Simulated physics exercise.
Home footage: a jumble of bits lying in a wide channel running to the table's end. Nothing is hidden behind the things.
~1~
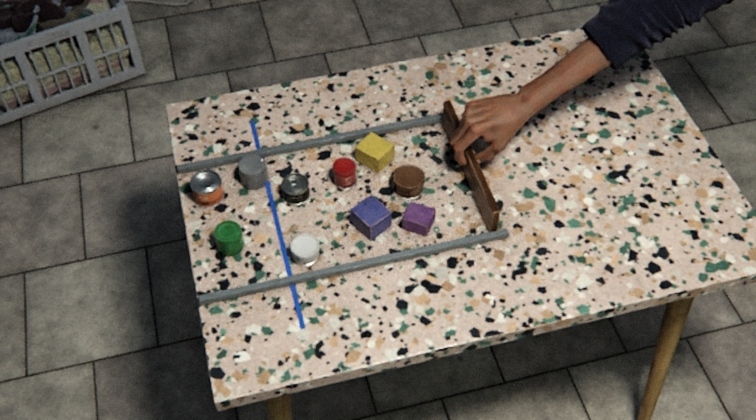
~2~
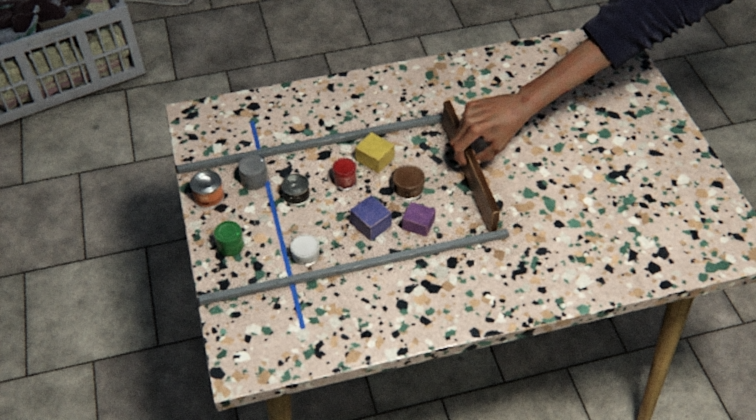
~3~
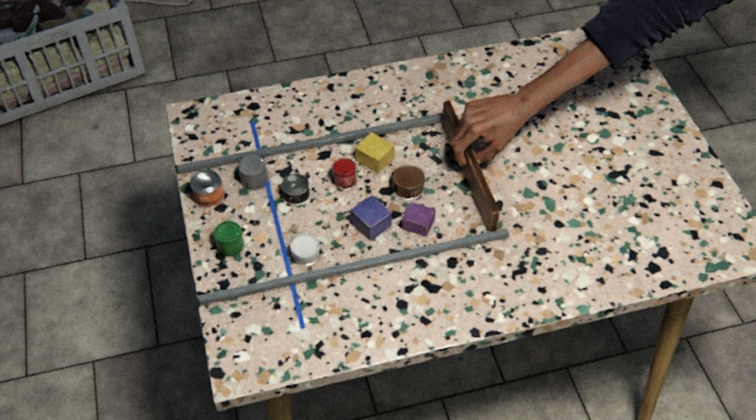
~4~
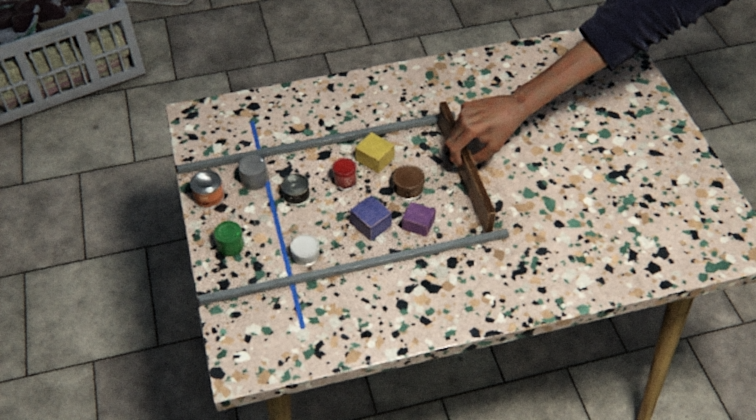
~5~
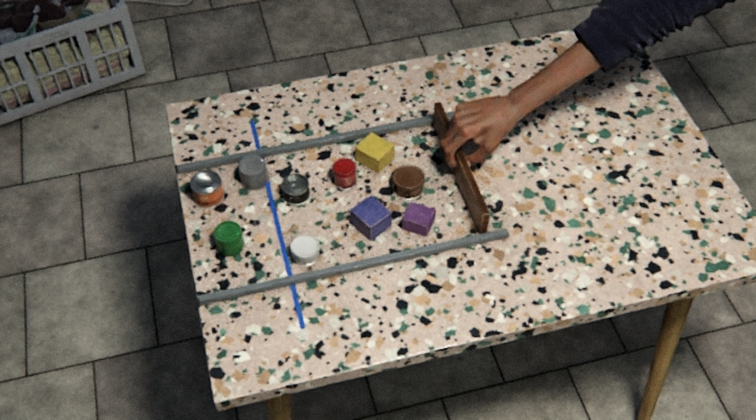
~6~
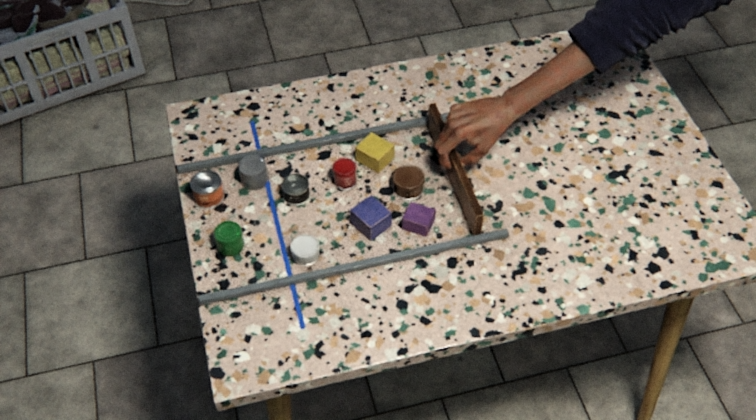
On a speckled table, a hand slides a brown board slightly left between grey rails, the small coloured objects lying still.
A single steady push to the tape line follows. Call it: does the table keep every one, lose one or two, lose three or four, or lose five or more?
It keeps every one.
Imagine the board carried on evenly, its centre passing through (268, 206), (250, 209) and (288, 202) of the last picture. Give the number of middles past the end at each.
Place by place: 0, 1 and 0.
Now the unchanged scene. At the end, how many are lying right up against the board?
It touches 4.
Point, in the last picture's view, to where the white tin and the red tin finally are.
Going in order, first (245, 268) and next (258, 190).
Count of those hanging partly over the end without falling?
My count gives 0.
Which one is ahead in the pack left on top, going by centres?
The foremost one is the orange tin.
Soon after, none off yet; orange tin at rest near (207, 189); green lid at rest near (229, 239); grey lid at rest near (253, 172).
At rest, the number that fall off is zero.
